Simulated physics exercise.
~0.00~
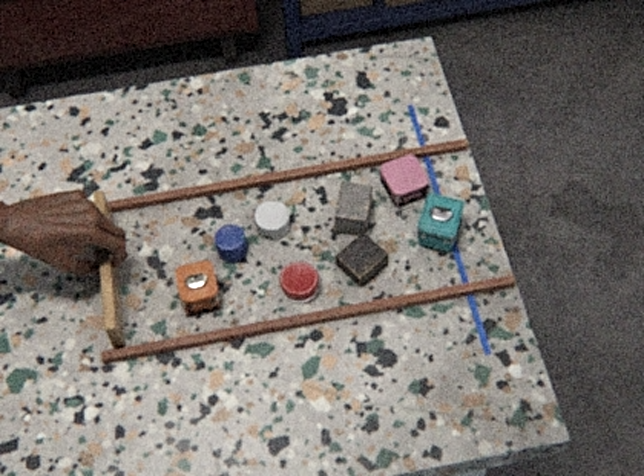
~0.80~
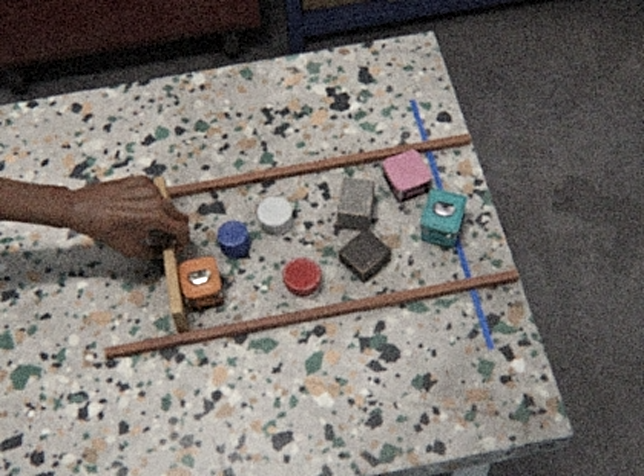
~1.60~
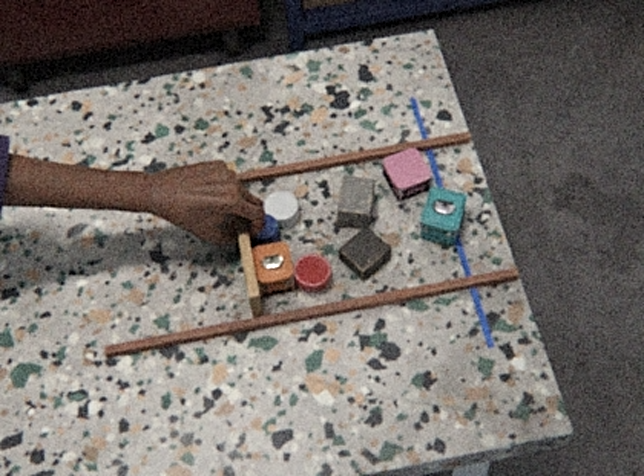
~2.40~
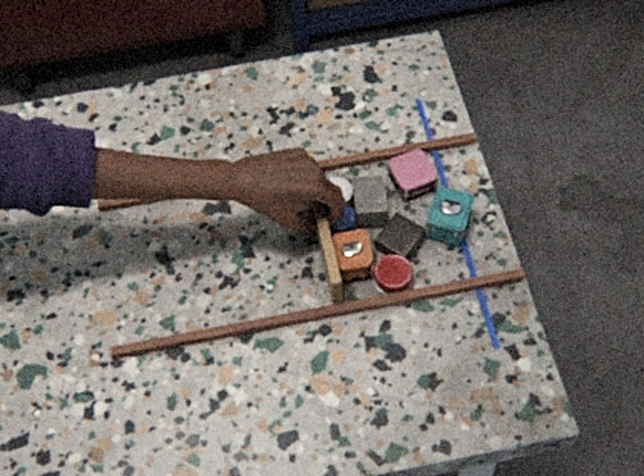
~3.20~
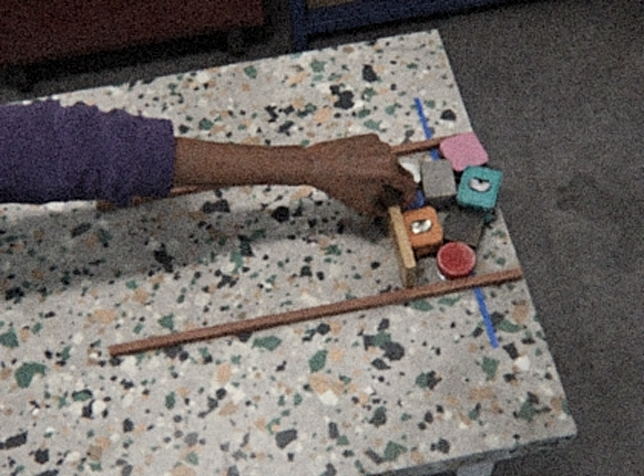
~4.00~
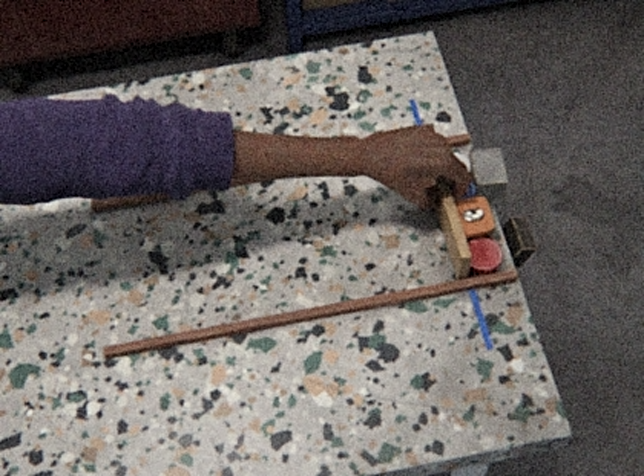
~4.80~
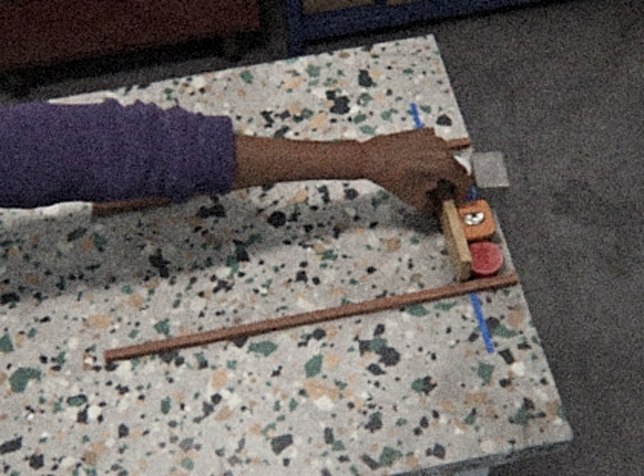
A hand slid an upright wooden board rightward between two rails on a speckled table, gathering small blocks and round lids until it stopped near the blue tape, after the pink, turquoise and black blocks had gone over the table's end.
